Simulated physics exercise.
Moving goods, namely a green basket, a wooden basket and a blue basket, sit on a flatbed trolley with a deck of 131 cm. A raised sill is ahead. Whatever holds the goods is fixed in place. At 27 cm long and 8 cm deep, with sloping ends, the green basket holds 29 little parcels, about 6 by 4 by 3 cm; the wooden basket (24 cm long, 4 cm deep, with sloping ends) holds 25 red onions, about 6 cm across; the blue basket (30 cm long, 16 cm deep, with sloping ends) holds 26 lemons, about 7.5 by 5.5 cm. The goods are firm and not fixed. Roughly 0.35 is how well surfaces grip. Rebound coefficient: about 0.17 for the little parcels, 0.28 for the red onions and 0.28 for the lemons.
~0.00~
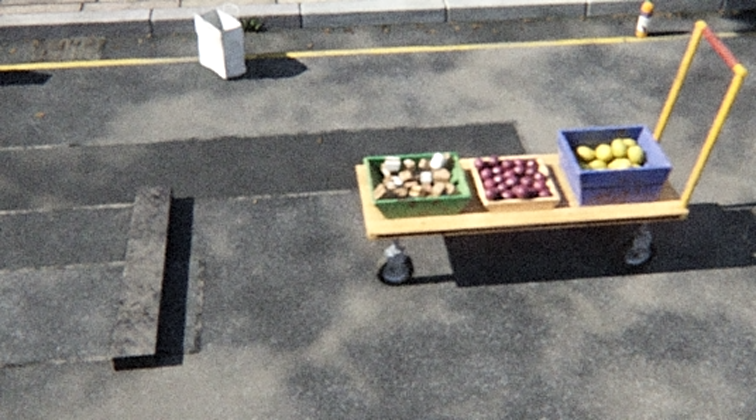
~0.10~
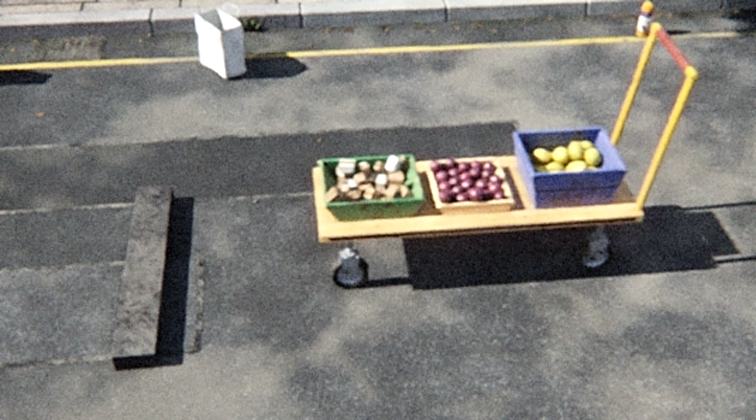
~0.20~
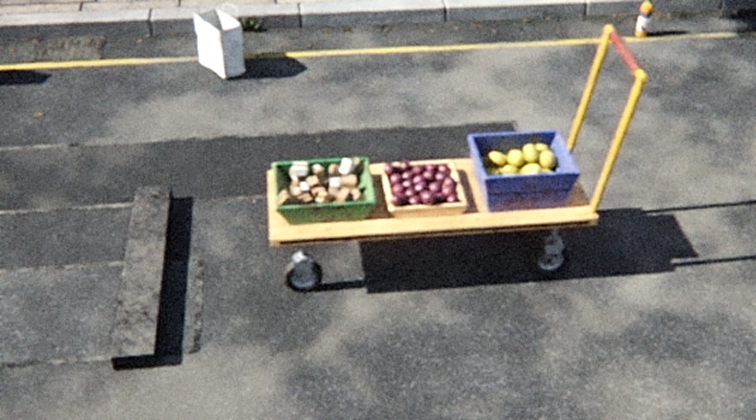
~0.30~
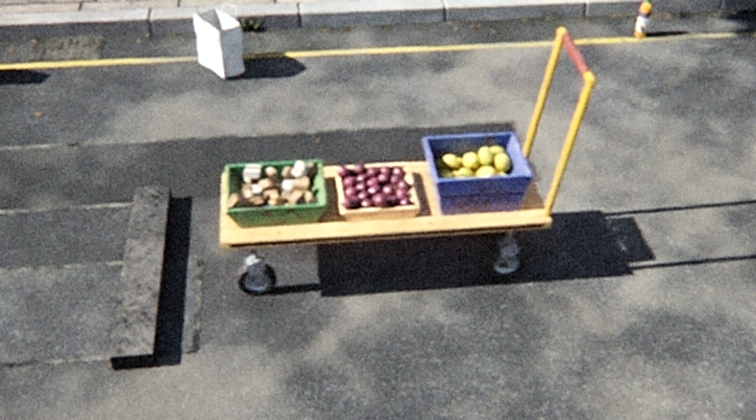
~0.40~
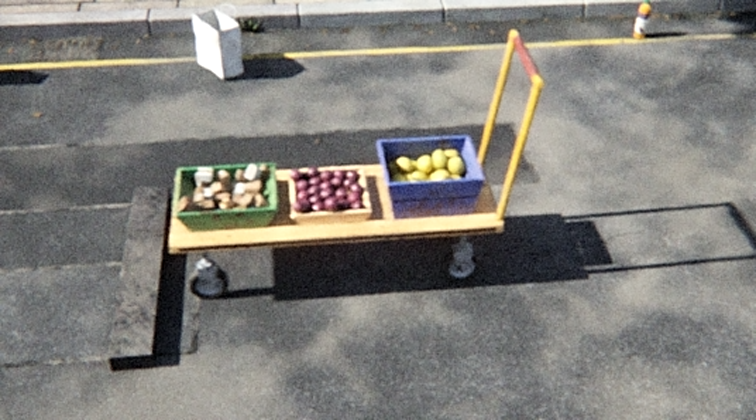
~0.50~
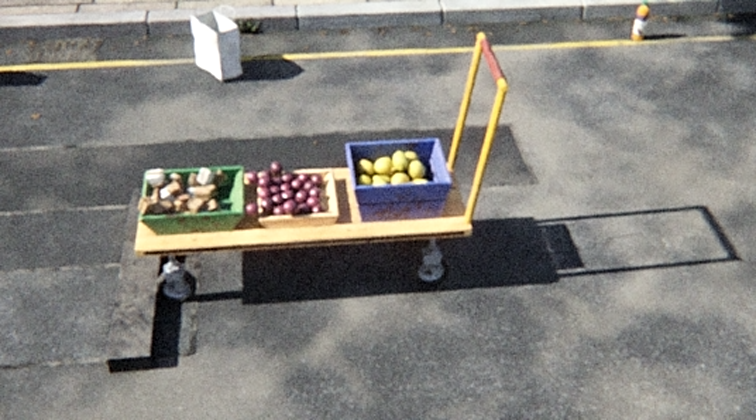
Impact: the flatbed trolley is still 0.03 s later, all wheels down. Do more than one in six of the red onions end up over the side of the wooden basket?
Yes.
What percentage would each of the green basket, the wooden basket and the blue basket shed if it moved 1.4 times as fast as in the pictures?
Green basket 30, wooden basket 40, blue basket 0 per cent.
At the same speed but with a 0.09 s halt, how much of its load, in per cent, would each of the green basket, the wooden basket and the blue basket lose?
You'd end up with green basket at 10 %, wooden basket at 30 % and blue basket at 0 %.
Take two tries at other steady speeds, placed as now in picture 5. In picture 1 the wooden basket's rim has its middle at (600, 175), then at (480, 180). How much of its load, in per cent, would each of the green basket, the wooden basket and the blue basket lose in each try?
Per cent lost, first try then second - green basket: 30, 10; wooden basket: 50, 20; blue basket: 0, 0.
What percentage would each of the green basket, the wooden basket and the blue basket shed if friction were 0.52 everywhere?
Green basket 10, wooden basket 30, blue basket 0 per cent.
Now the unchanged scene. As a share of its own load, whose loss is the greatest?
That would be the wooden basket.
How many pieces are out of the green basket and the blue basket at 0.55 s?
Estimate at that time - green basket 0, blue basket 0, give or take.
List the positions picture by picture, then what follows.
In the first picture (places track the rim corner closest to us here), wooden basket (487, 203); blue basket (581, 172); 88 cm to go; all still inside.
The second picture shows wooden basket (441, 205); blue basket (535, 174); 69 cm to go.
The third picture shows wooden basket (393, 208); blue basket (487, 177); 50 cm to go.
The fourth picture shows wooden basket (344, 211); blue basket (438, 180); 31 cm to go.
The fifth picture shows wooden basket (295, 215); blue basket (389, 184); 12 cm to go.
The sixth picture shows wooden basket (262, 219); blue basket (356, 187); stopped; 2 out, the lowest onion at (253, 210).
After 0.55 s, the green basket has all 29, the wooden basket is down by 3 of 25 and the blue basket has all 26.
After 0.67 s, the green basket is down by 2 of 29, the wooden basket is down by 7 of 25 and the blue basket has all 26.
After 0.90 s, the green basket is down by 2 of 29, the wooden basket is down by 8 of 25 and the blue basket has all 26.
Final count (at 1.40 s), the green basket is down by 2 of 29, the wooden basket is down by 8 of 25 and the blue basket has all 26. Asked share, 8 of 25, 32 per cent.
